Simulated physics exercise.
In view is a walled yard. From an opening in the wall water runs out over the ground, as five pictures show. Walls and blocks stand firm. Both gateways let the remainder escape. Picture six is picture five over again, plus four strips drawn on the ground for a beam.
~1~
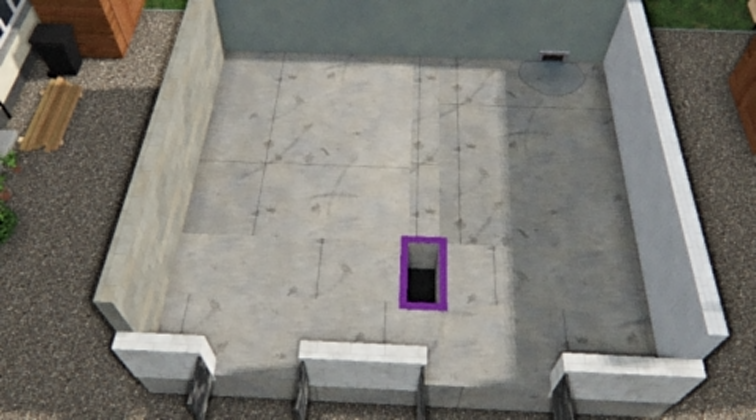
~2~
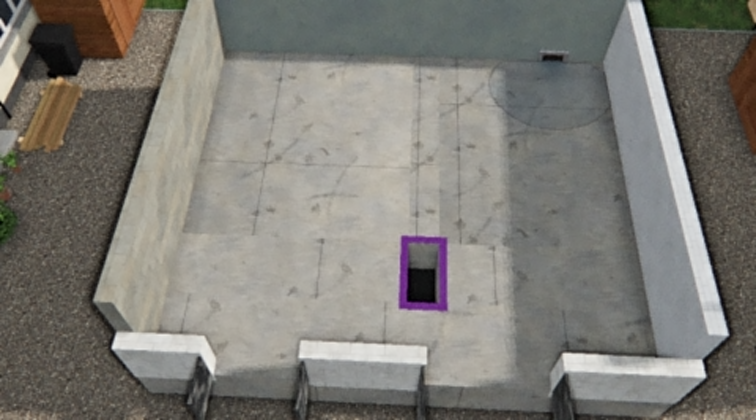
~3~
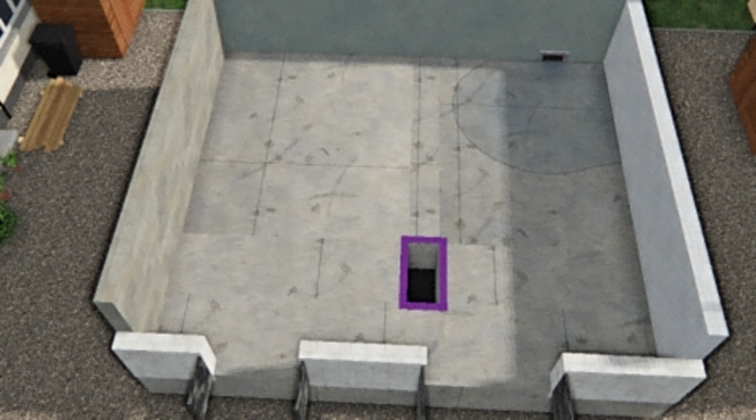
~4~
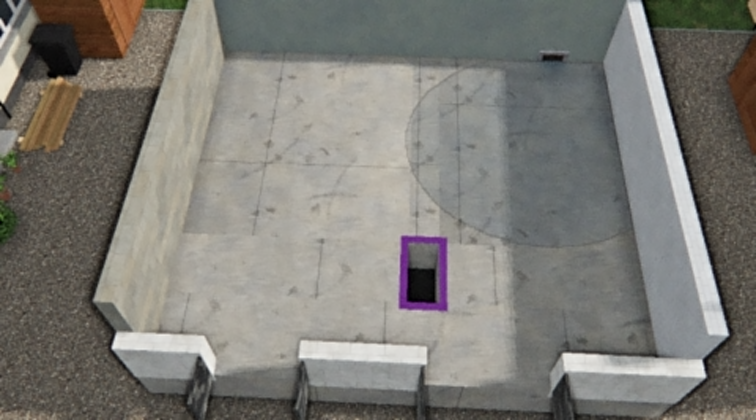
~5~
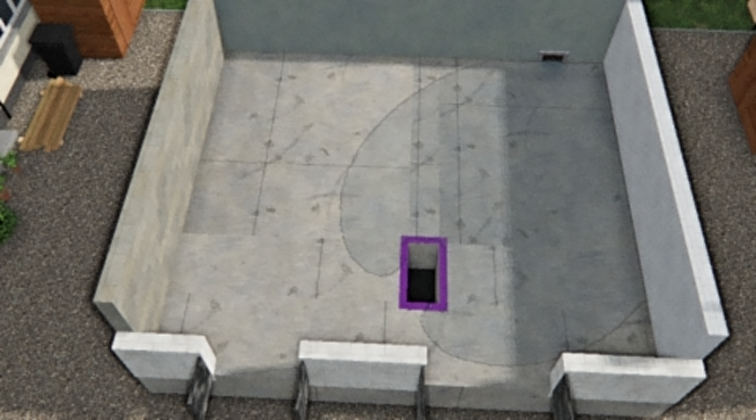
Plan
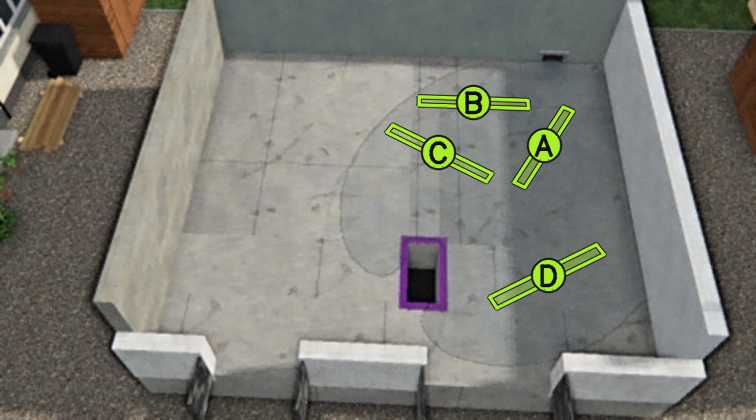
Dark wet patch spreading from an outfall at the back right across a walled concrete yard, reaching a purple-edged gully.
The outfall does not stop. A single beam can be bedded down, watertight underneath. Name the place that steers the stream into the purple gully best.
Position D does it best.
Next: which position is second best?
That is position A.
On the marked copy, A from (519, 184) to (568, 109); B from (419, 100) to (528, 104); C from (389, 128) to (489, 177); D from (493, 302) to (600, 249).
Choosing A, about 27 % of the stream goes into the purple gully, about 71 % out by the gates.
Choosing B, about 19 % of the stream goes into the purple gully, about 80 % out by the gates.
Choosing C, about 17 % of the stream goes into the purple gully, about 81 % out by the gates.
Choosing D, about 44 % of the stream goes into the purple gully, about 54 % out by the gates.
